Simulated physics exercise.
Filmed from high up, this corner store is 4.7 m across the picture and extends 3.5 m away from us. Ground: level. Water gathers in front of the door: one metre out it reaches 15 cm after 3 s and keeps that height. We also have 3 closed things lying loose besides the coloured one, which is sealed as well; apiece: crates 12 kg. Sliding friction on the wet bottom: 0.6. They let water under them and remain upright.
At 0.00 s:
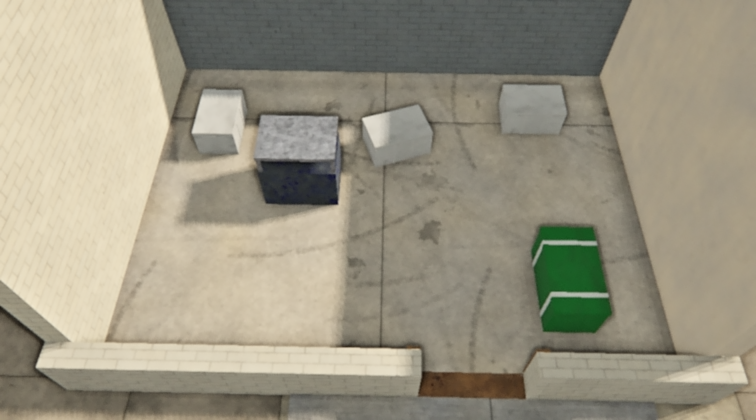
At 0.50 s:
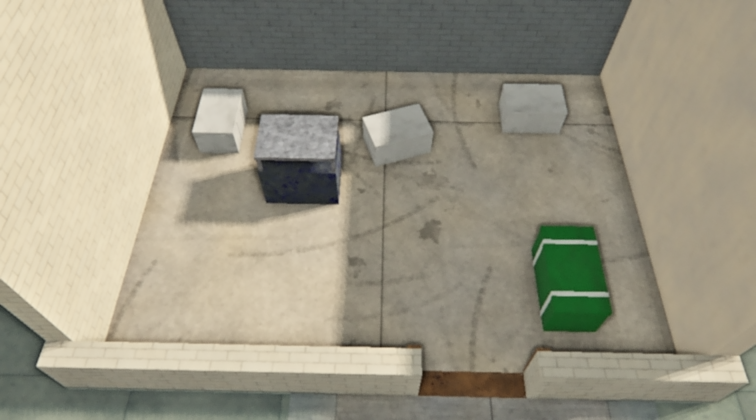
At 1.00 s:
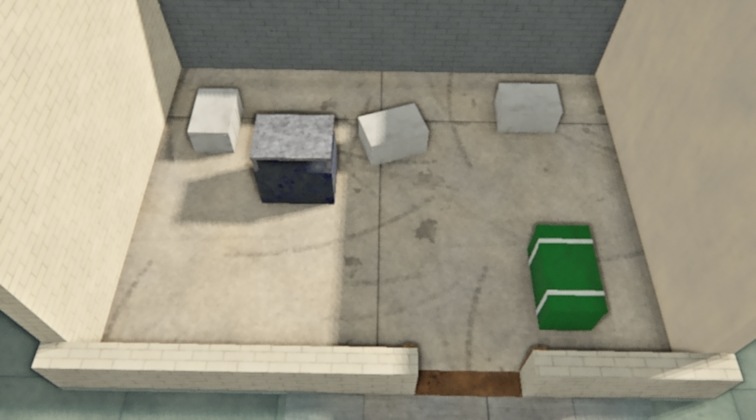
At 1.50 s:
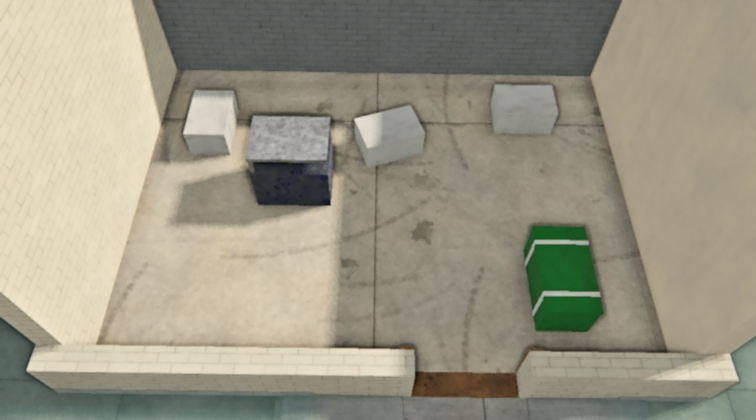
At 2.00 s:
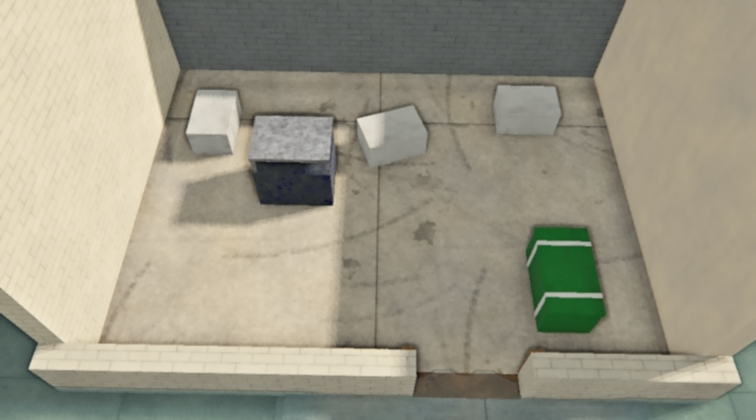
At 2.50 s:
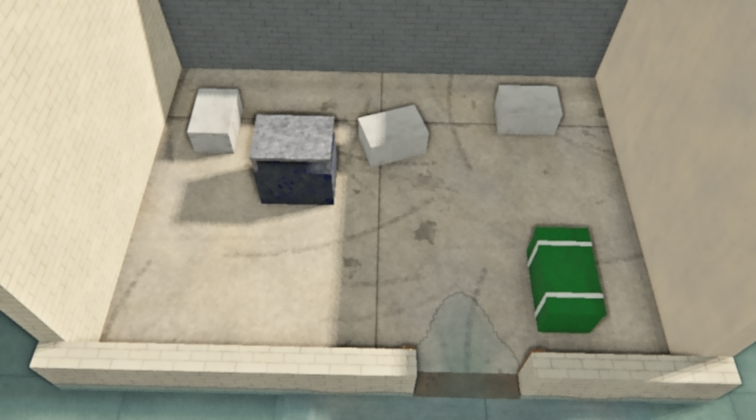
A walled store holding pale boxes, a dark block and a green trunk, all staying still as water starts entering through the doorway.
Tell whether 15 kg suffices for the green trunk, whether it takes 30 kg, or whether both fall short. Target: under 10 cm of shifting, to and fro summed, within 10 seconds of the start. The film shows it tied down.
I predict even the lighter option keeps it in place.
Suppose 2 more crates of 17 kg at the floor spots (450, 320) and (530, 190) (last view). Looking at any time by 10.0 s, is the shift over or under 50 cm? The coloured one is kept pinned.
In that order: Beyond it, within it.
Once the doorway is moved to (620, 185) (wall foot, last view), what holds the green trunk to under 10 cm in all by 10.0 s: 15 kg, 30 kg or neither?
Note: The lighter mass keeps it.
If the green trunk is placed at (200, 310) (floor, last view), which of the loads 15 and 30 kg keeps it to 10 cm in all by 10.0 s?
Looking at the loads, both keep it.
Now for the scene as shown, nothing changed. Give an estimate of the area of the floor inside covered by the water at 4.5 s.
The covered patch comes to about 5.5 m2.
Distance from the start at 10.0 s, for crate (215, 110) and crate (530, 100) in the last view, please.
Respectively 0 and 40 centimetres.
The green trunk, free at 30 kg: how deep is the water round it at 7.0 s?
Something like 2 centimetres.
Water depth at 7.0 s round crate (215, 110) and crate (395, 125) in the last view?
I'd estimate 0 cm for the first and 3 cm for the second.
After 3.5 s the green trunk would be 0 cm from its start with 15 kg and 0 cm from its start with 30 kg; 2 cm of water round it then.
After 4.5 s the green trunk would be 0 cm from its start with 15 kg and 0 cm from its start with 30 kg; 3 cm of water round it then.
After 7.0 s the green trunk would be 0 cm from its start with 15 kg and 0 cm from its start with 30 kg; 2 cm of water round it then.
After 10.0 s the green trunk would be 2 cm from its start with 15 kg and 0 cm from its start with 30 kg; 4 cm of water round it then.
